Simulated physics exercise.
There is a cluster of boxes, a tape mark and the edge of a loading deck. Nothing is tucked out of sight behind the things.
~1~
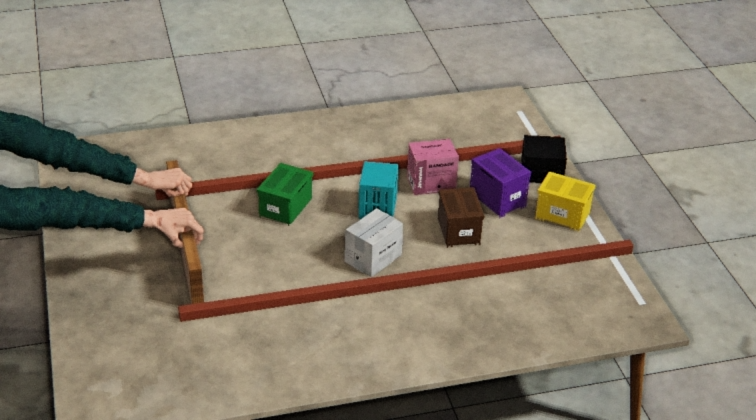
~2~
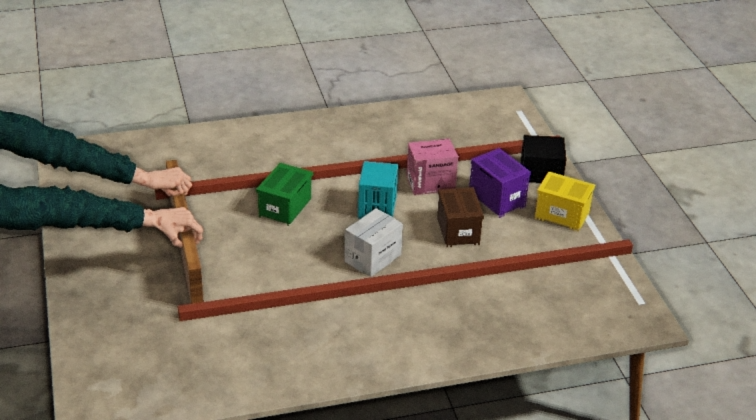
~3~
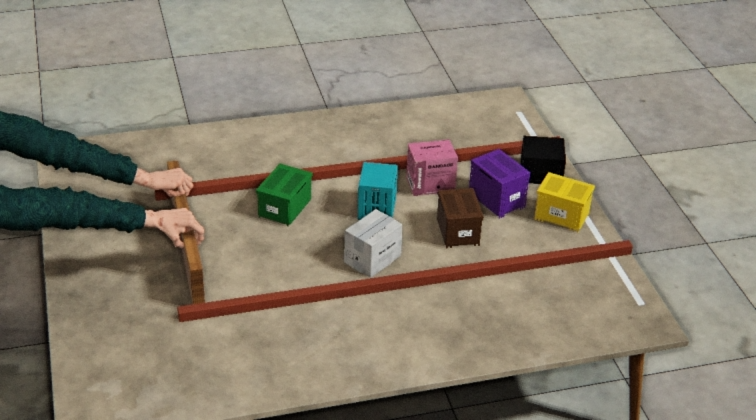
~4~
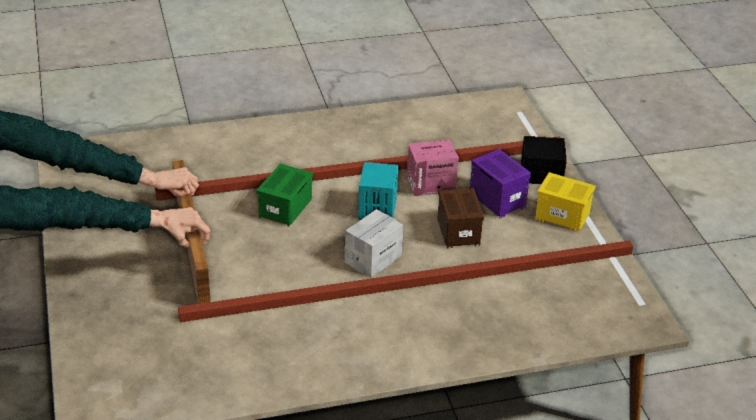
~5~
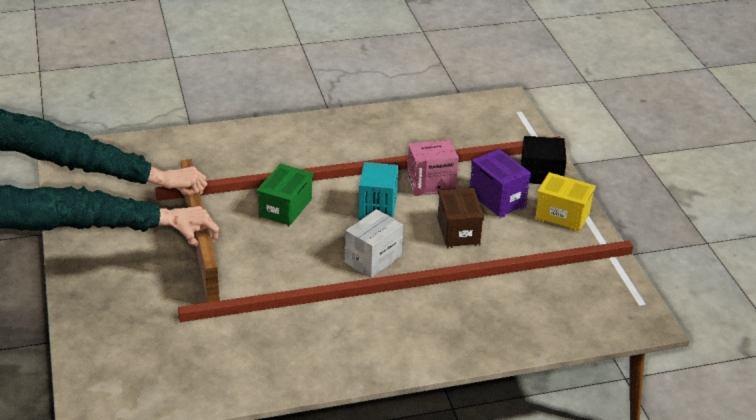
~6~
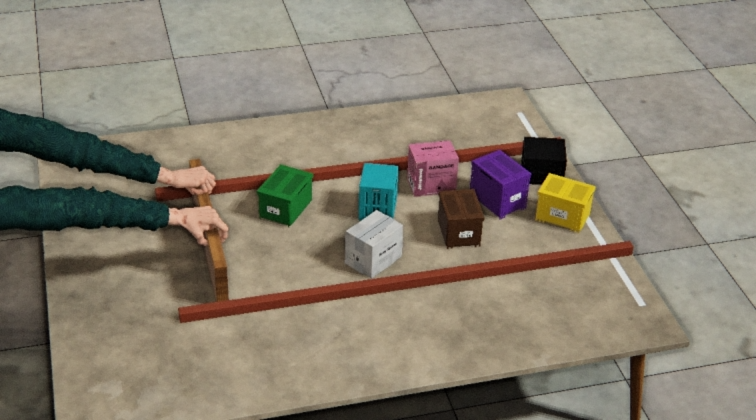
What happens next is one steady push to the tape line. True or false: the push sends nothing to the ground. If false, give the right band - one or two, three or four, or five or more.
False, five or more.
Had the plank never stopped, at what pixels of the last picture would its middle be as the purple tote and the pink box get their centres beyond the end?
The middle is at (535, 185) when it's the purple tote, and at (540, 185) when it's the pink box.
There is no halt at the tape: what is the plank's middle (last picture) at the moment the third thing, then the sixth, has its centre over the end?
I'd put the first at about (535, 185) and the next at about (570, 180).
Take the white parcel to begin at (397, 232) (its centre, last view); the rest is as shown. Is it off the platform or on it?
Started there, the object drops over the edge.
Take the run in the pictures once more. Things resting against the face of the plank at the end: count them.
Contact count: 1.
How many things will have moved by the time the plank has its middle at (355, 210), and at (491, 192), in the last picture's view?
At the first spot 3, then 8.
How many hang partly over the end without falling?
The answer comes to 1.
Soon after, none off yet; black crate at rest near (544, 161); yellow tote at rest near (565, 203); purple tote at rest near (499, 185).
After that, none off yet; black crate tilting a little near (589, 156); yellow tote displaced about its own width near (603, 197); purple tote displaced about its own width near (563, 172).
In the end, the number that fall off is five or more; gone, white parcel, turquoise crate, pink box, brown tote, purple tote, yellow tote and black crate.
